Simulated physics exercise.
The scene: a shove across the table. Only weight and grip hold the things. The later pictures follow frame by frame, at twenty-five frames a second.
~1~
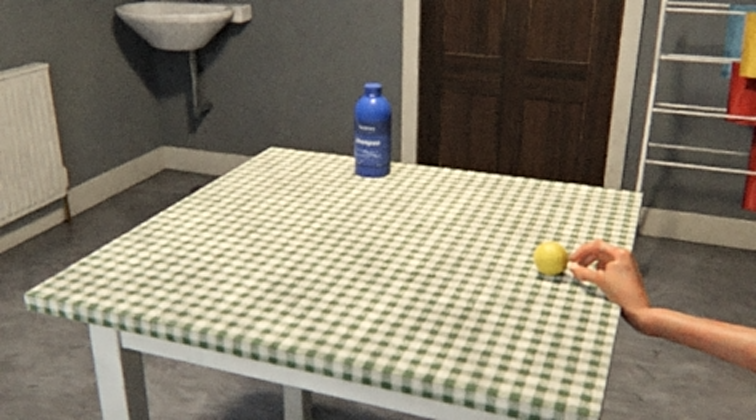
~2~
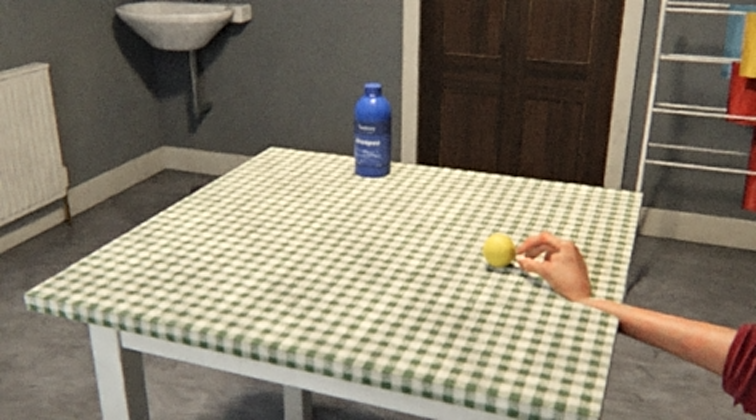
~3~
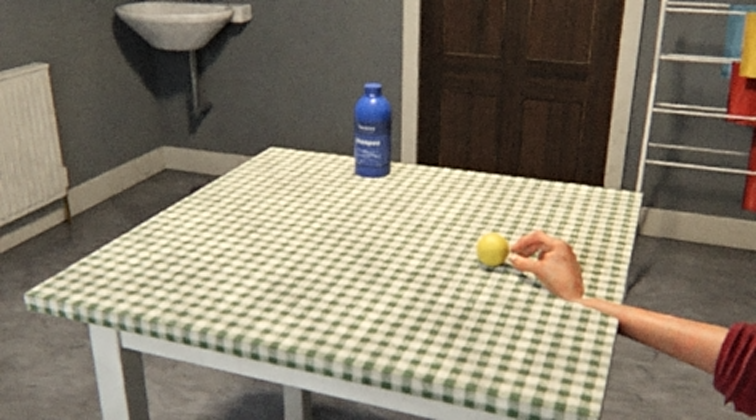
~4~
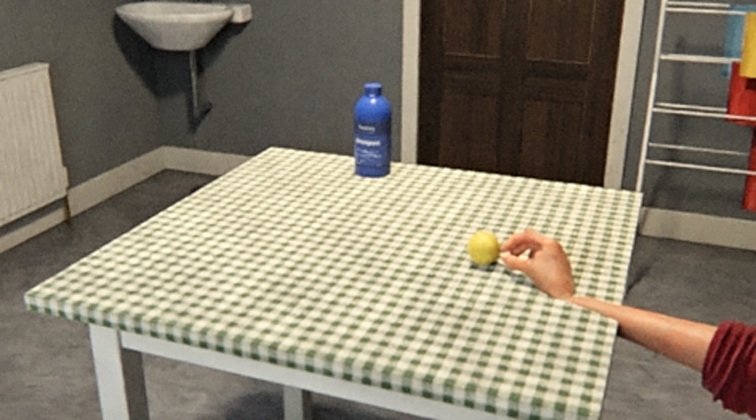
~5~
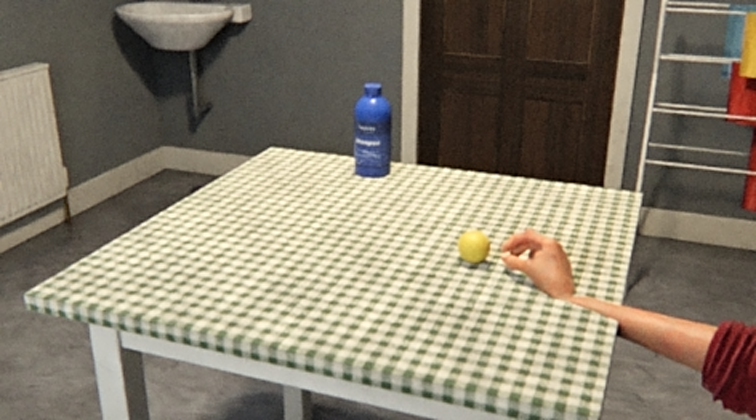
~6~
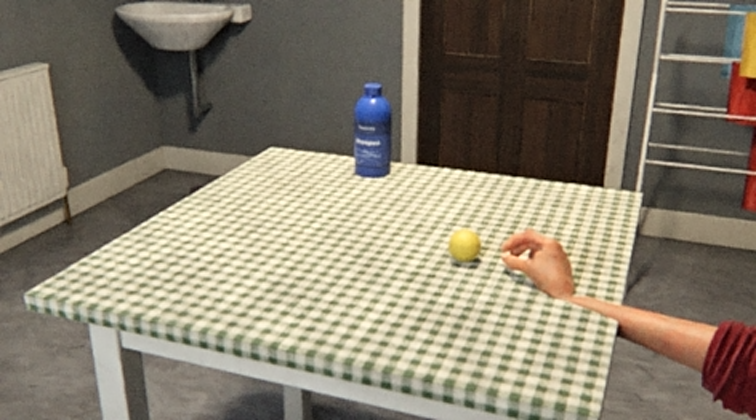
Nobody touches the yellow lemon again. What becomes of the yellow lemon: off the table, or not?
The yellow lemon stays on the table.
Then, 0.10 s after the last picture, yellow lemon rolled about its own width near (443, 242).
Then, 0.30 s after the last picture, yellow lemon rolled well along near (409, 237).
Then, 0.60 s after the last picture, yellow lemon rolled well along near (377, 232).
At rest, moved from the start, yellow lemon. Seen from the same camera at the end, yellow lemon near (368, 231).
